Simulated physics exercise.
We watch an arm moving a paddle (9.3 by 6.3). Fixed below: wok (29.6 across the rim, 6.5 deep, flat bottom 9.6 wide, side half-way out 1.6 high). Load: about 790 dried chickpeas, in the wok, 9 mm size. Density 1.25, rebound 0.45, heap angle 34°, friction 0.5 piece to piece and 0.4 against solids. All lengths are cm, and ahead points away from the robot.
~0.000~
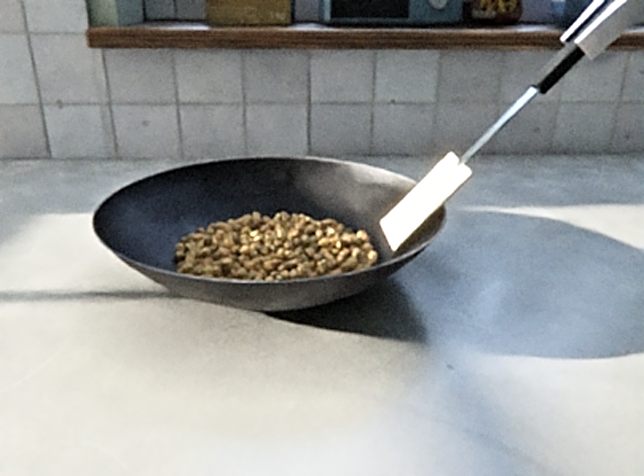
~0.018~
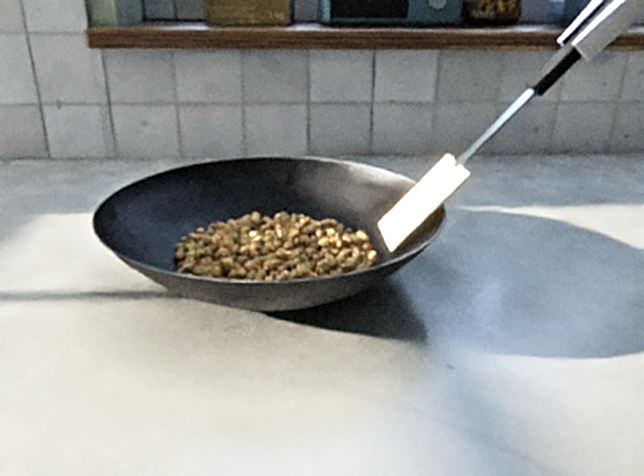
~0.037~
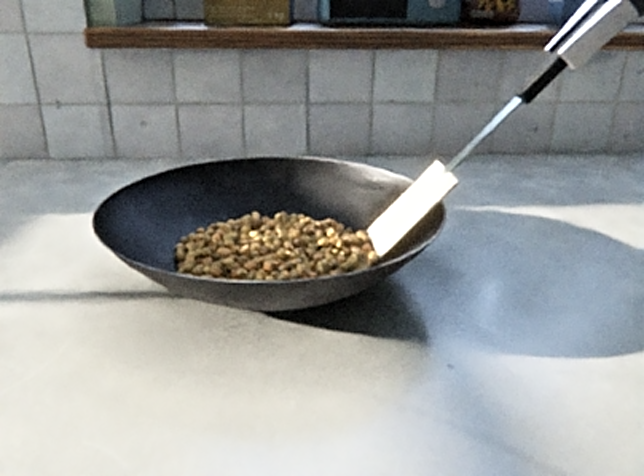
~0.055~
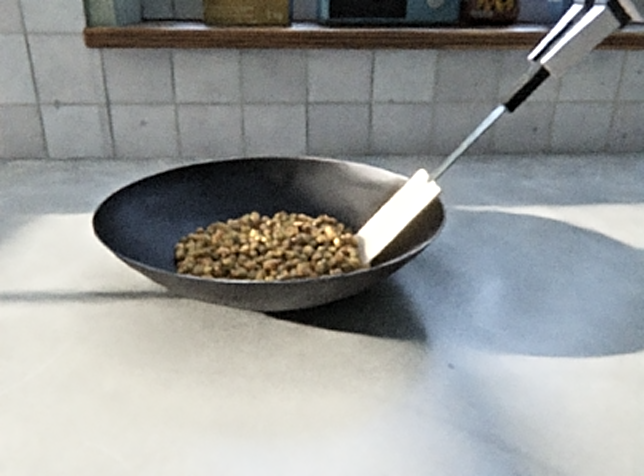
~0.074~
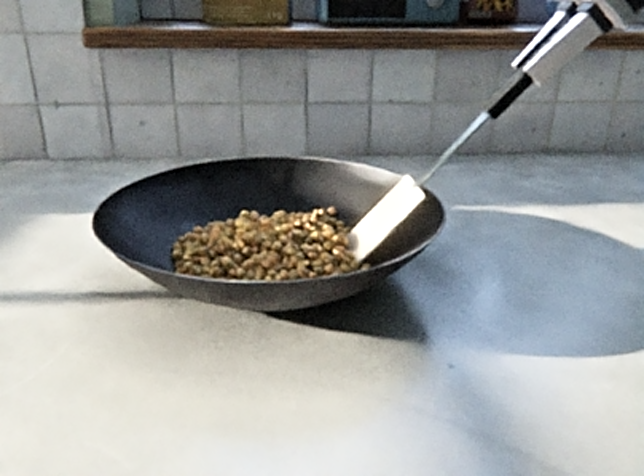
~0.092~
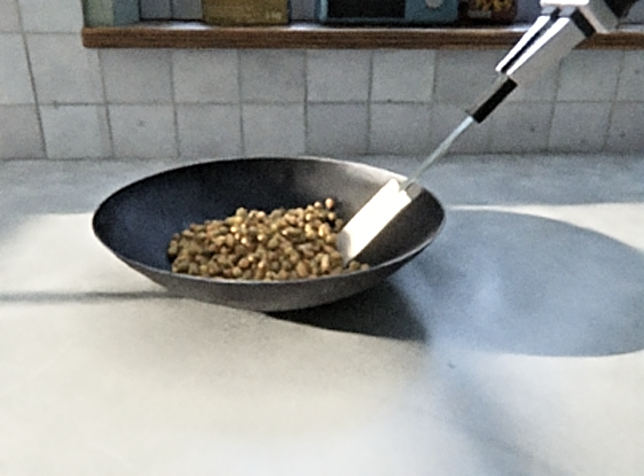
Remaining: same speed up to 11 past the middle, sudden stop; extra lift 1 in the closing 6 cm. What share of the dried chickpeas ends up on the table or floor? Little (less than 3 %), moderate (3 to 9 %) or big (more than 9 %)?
Share on the table or floor: Big (more than 9 %).
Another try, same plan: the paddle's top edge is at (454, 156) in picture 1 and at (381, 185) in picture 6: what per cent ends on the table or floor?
Some 25 per cent.
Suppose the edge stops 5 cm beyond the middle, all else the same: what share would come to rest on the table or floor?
It would be near 0 per cent.
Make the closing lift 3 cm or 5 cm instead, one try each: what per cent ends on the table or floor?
About 15 and 15 per cent.
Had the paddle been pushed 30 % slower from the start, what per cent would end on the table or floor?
Then about 5 per cent.
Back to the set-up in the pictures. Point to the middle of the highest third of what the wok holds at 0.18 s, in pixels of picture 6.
Around (234, 238).
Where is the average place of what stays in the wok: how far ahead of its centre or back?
About 3.5 cm ahead.
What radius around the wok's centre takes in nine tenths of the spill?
Roughly 35 cm.
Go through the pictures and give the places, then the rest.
The first picture shows paddle top edge at (462, 162), sloping 48°; upper third of the load around (276, 245), from x 180 to 375, top at y 215; 788 in the wok.
The second picture shows paddle top edge at (459, 164), sloping 48°; upper third of the load around (276, 245), from x 180 to 370, top at y 215.
The third picture shows paddle top edge at (447, 171), sloping 48°; upper third of the load around (275, 245), from x 180 to 370, top at y 215.
The fourth picture shows paddle top edge at (432, 179), sloping 48°; upper third of the load around (277, 244), from x 180 to 365, top at y 215.
The fifth picture shows paddle top edge at (417, 185), sloping 48°; upper third of the load around (272, 240), from x 175 to 365, top at y 210.
The sixth picture shows paddle top edge at (402, 189), sloping 48°; upper third of the load around (267, 238), from x 170 to 365, top at y 205; 788 in the wok.
After 0.18 s, sloping 48°, highest piece 4 above the table; 788 in the wok.
After 0.26 s, sloping 48°, highest piece 6 above the table; 788 in the wok.
After 0.50 s, sloping 48°, highest piece 7 above the table; 658 in the wok, 110 on the table or floor, 20 on the blade or in flight.
After 1.55 s, sloping 48°, highest piece 6 above the table; 657 in the wok, 131 on the table or floor.
At rest, 657 in the wok, 131 on the table or floor. That is 17 % on the table or floor.
